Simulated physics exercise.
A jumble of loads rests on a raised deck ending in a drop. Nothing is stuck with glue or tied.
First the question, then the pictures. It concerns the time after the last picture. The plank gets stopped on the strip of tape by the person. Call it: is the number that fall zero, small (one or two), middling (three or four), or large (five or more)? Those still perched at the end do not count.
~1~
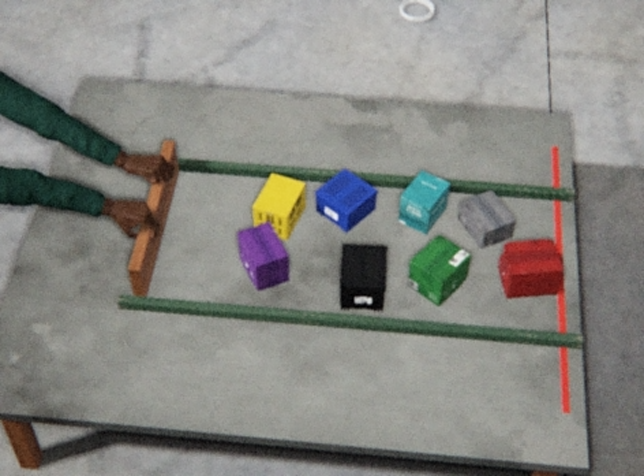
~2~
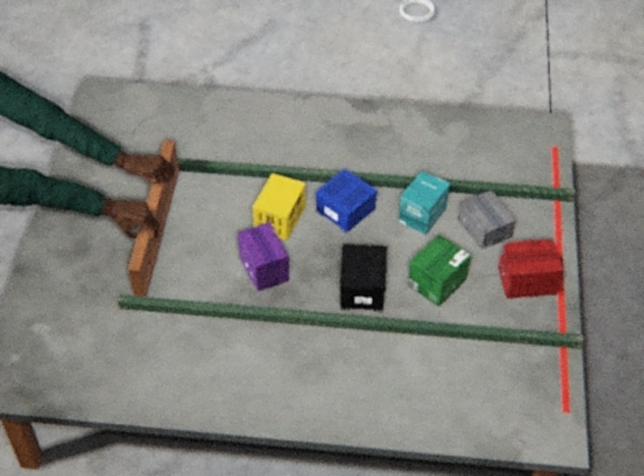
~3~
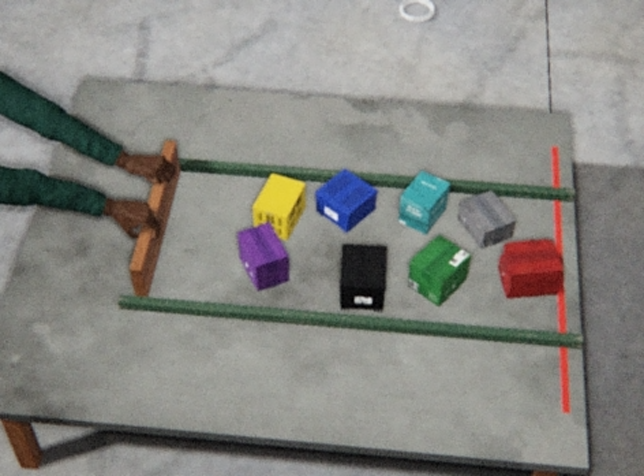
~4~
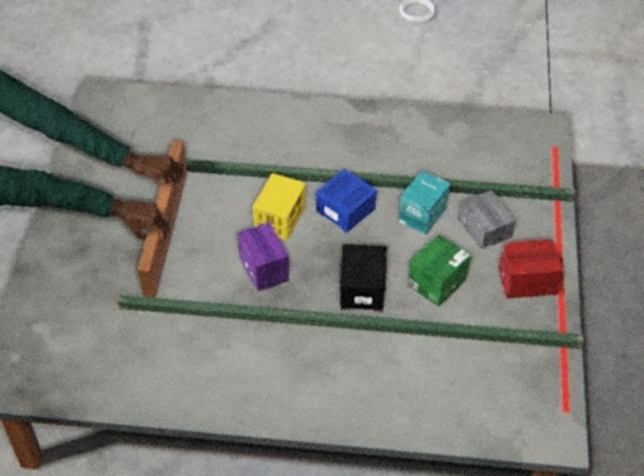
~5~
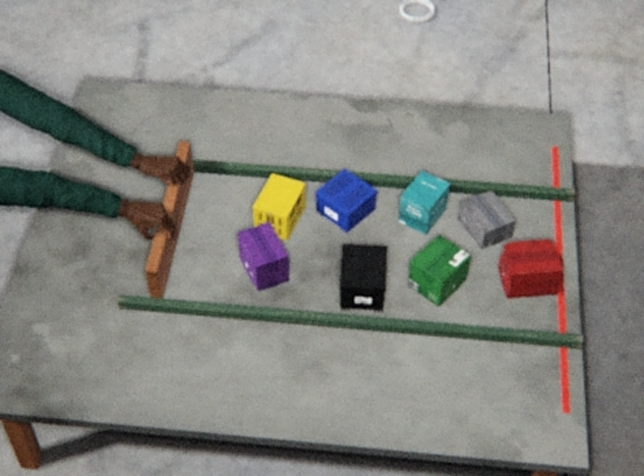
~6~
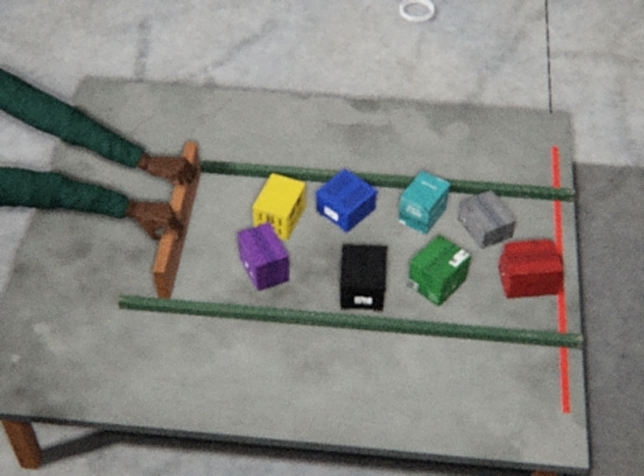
It is large.
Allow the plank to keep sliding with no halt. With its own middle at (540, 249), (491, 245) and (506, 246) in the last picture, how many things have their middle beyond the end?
6; 4; 4.
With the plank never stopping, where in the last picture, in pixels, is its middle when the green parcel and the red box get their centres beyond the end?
Its middle is about (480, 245) and about (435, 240).
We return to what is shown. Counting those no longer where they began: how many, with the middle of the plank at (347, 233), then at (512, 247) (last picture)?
I get 7 at the one place and 8 at the other.
Soon after, none off yet; red box at rest near (530, 269); grey box at rest near (488, 220); green parcel moving near (441, 270).
In the end, the number that fall off is five or more; gone, purple box, yellow crate, blue tote, black tote, turquoise box, green parcel, grey box and red box.
